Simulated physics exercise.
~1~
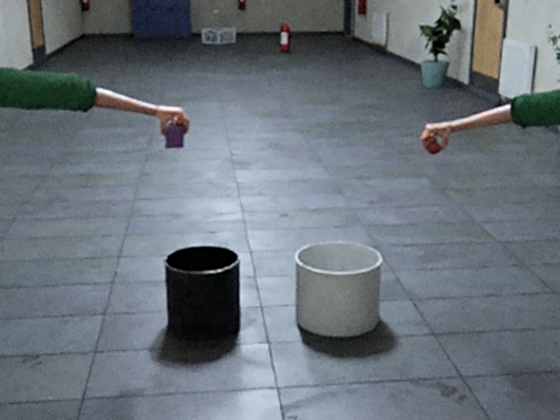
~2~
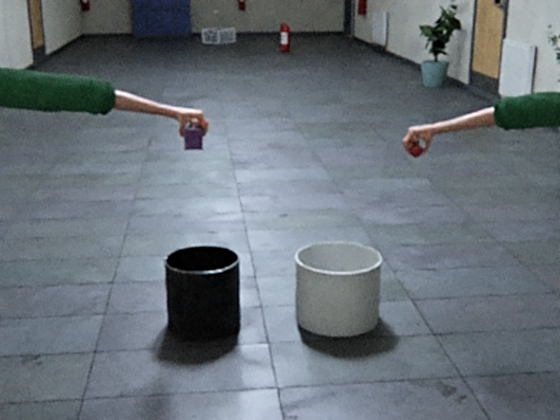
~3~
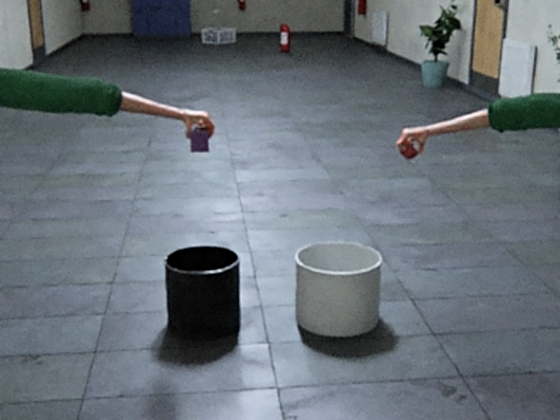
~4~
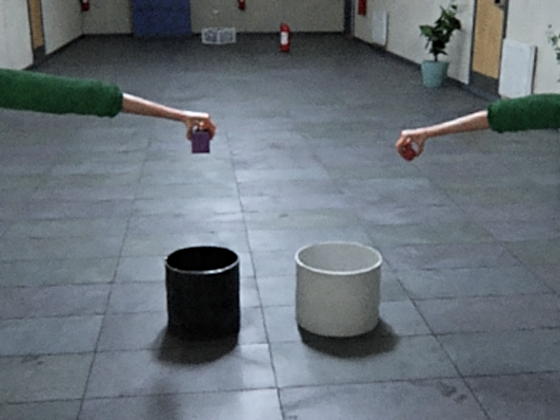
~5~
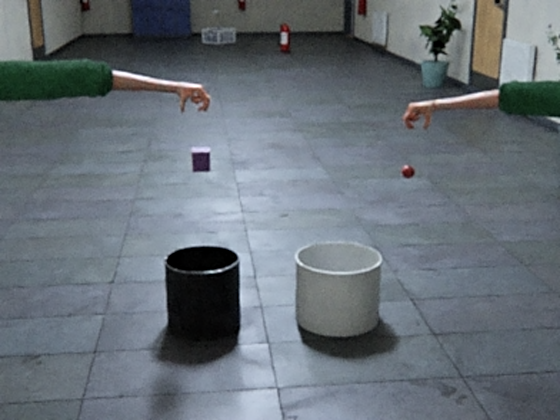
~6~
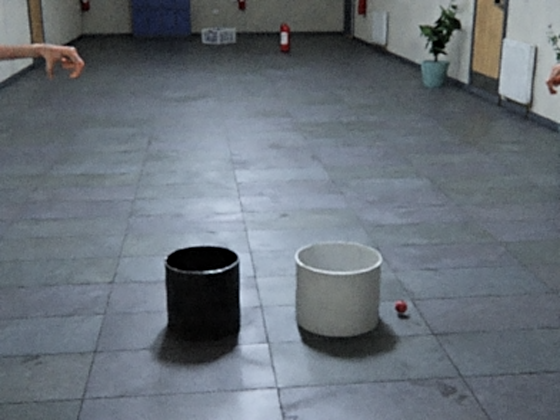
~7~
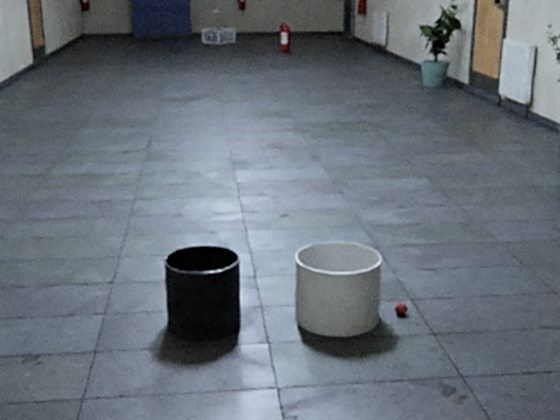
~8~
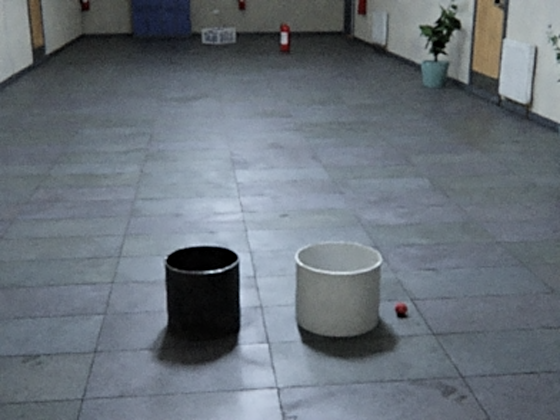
A long corridor with dark grey floor tiles is seen from a raised, still viewpoint, with a potted plant, doors and a red fire extinguisher in the background. A black bin stands left of a white bin in the foreground. Two green-sleeved arms reach in from opposite sides, the left holding a purple block and the right a small red tomato, and move slightly inward before pausing. Both hands let go, and the objects fall as the arms withdraw. The block drops into the black bin, while the tomato lands outside, resting on the floor just right of the white bin.
